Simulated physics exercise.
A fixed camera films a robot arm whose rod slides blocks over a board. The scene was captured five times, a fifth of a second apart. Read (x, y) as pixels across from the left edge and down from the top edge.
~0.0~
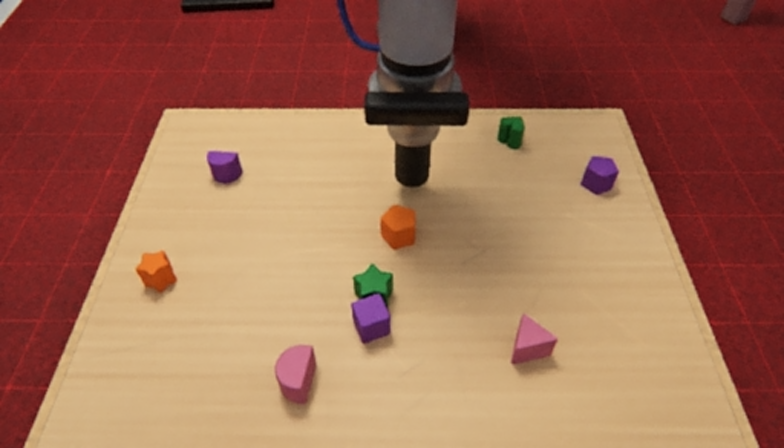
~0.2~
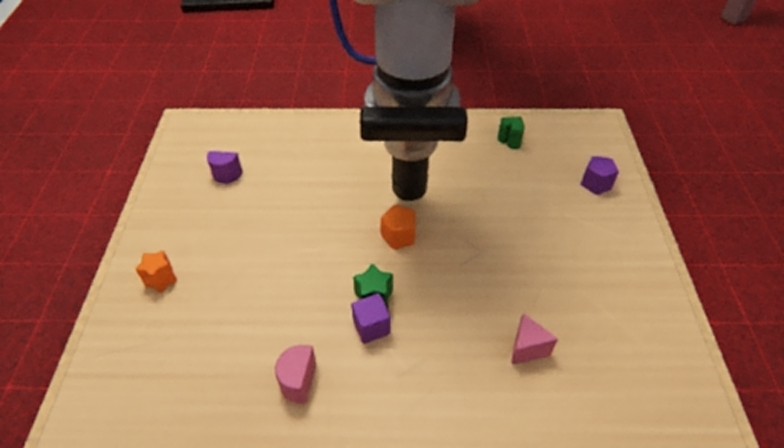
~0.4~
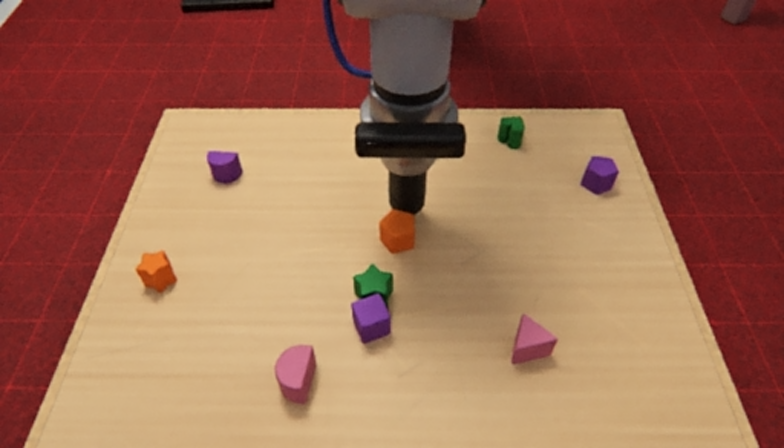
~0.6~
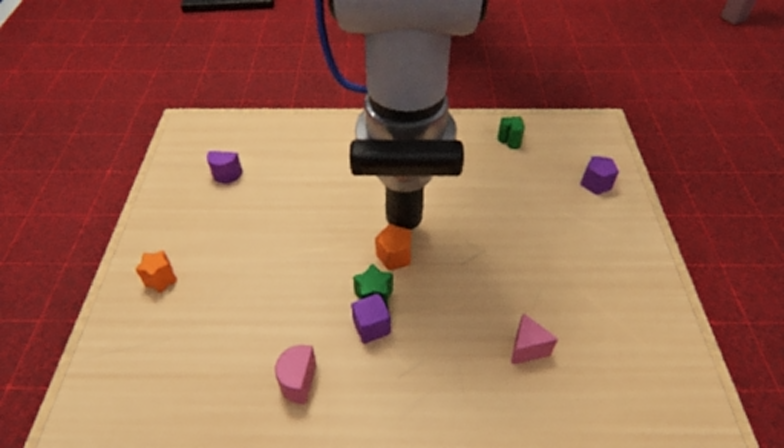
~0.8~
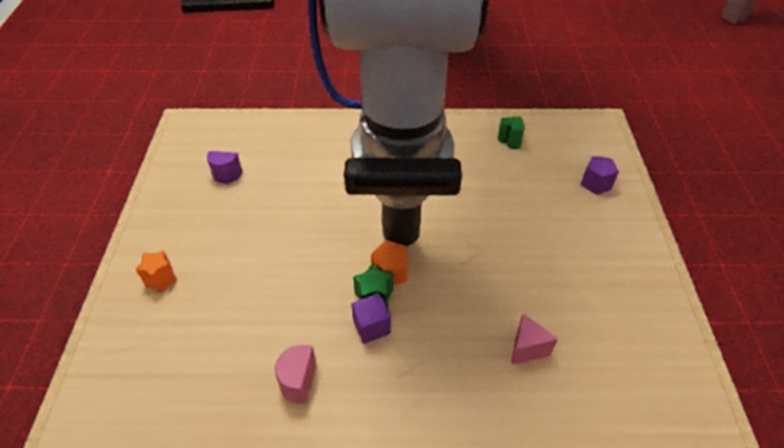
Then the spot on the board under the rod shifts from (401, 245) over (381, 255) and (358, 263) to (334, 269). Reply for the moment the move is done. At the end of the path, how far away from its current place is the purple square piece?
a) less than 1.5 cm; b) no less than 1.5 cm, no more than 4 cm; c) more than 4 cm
Choice b: No less than 1.5 cm, no more than 4 cm.
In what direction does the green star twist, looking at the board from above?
It spins anti-clockwise.
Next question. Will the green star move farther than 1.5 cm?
In short: Yes.
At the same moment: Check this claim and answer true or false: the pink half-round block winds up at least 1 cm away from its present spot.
That is false.
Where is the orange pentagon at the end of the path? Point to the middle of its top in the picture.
In the picture, it is at (361, 276).
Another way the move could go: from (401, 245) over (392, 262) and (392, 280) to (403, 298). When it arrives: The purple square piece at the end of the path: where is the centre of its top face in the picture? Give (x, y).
I expect it at (344, 366).
The first path, step by step. Halfway along, rod (367, 249); purple square piece (367, 331); green star (362, 301), turned 15° anticlockwise; orange pentagon (367, 272), turned 25° anticlockwise.
At the end, rod (332, 257); pink half-round block in place; purple square piece (368, 335), turned 15° anticlockwise; green star (359, 305), turned 20° anticlockwise; orange pentagon (361, 276), turned 35° anticlockwise.
